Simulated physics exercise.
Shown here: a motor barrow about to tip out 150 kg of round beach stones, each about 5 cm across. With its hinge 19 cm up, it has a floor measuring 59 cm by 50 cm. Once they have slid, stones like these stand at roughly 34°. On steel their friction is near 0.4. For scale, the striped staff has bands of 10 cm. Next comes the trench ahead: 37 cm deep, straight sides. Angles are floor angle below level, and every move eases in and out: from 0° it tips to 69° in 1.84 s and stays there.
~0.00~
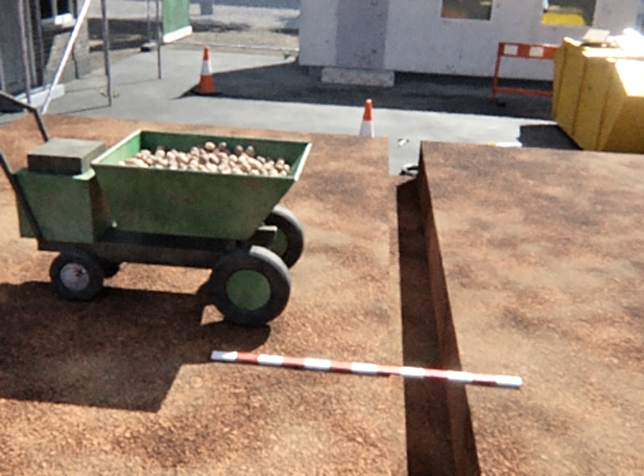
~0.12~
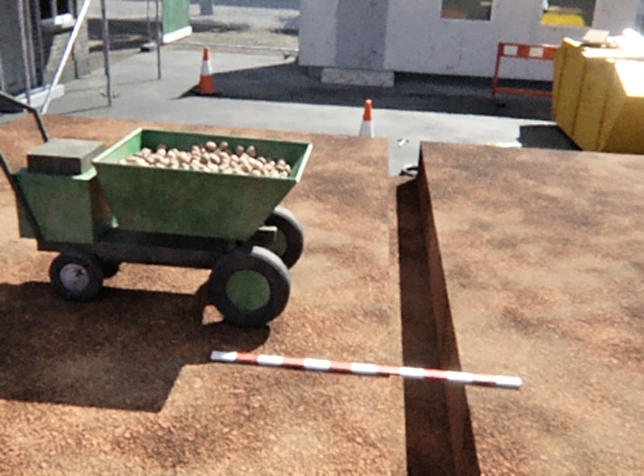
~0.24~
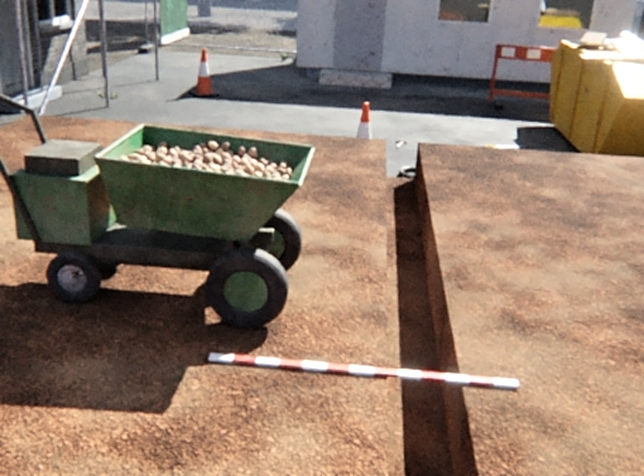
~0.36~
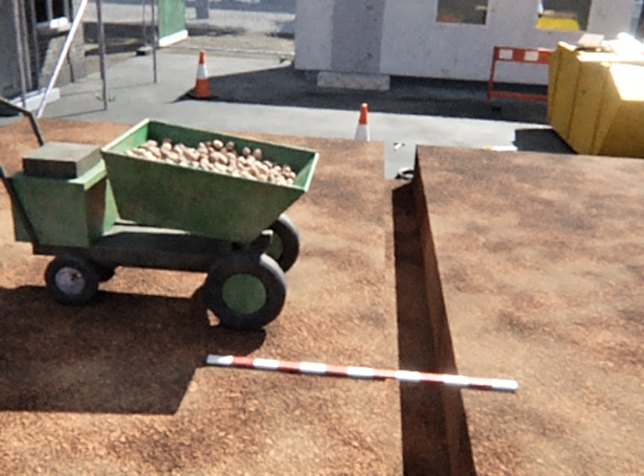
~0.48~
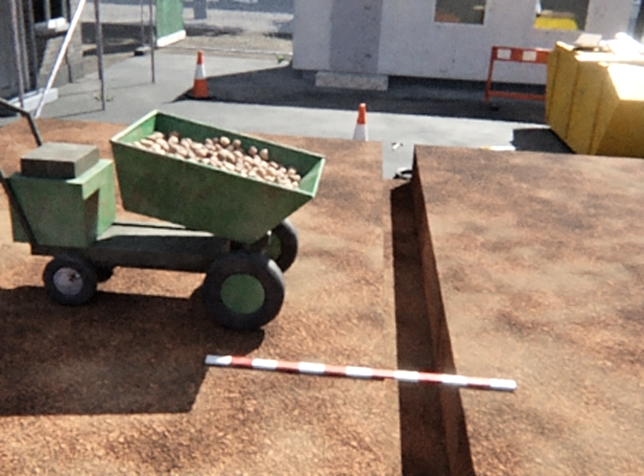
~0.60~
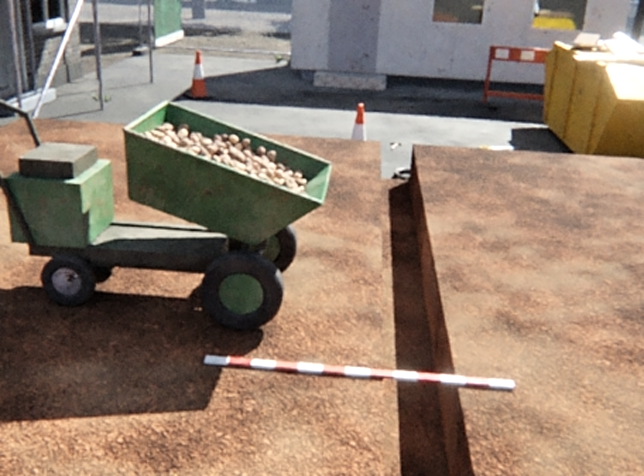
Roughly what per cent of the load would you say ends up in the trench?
I'd say 99 per cent ends up in the trench.
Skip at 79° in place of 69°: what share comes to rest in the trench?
Around 100 per cent would finish in the trench.
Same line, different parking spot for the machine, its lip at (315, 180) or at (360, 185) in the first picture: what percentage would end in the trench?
The first start gives about 90 per cent, the second about 50.
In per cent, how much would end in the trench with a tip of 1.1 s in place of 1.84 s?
With that change, it comes to around 95 per cent.
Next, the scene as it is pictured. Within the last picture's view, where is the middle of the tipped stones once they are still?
Roughly at (408, 355).
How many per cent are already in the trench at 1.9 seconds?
Close to 50 per cent at that time.
After 1.4 s the floor is at 58°; 99 % in the skip, 1 % short of the trench; the foremost stones are at (382, 257).
After 1.9 s the floor is at 69°; 50 % in the skip, 2 % short of the trench, 48 % in the trench; the foremost stones are at (439, 348).
After 2.3 s the floor is at 69°; 25 % in the skip, 2 % short of the trench, 73 % in the trench; the foremost stones are at (457, 346).
After 4.2 s the floor is at 69°; 0 % in the skip, 99 % in the trench; the foremost stones are at (465, 336).
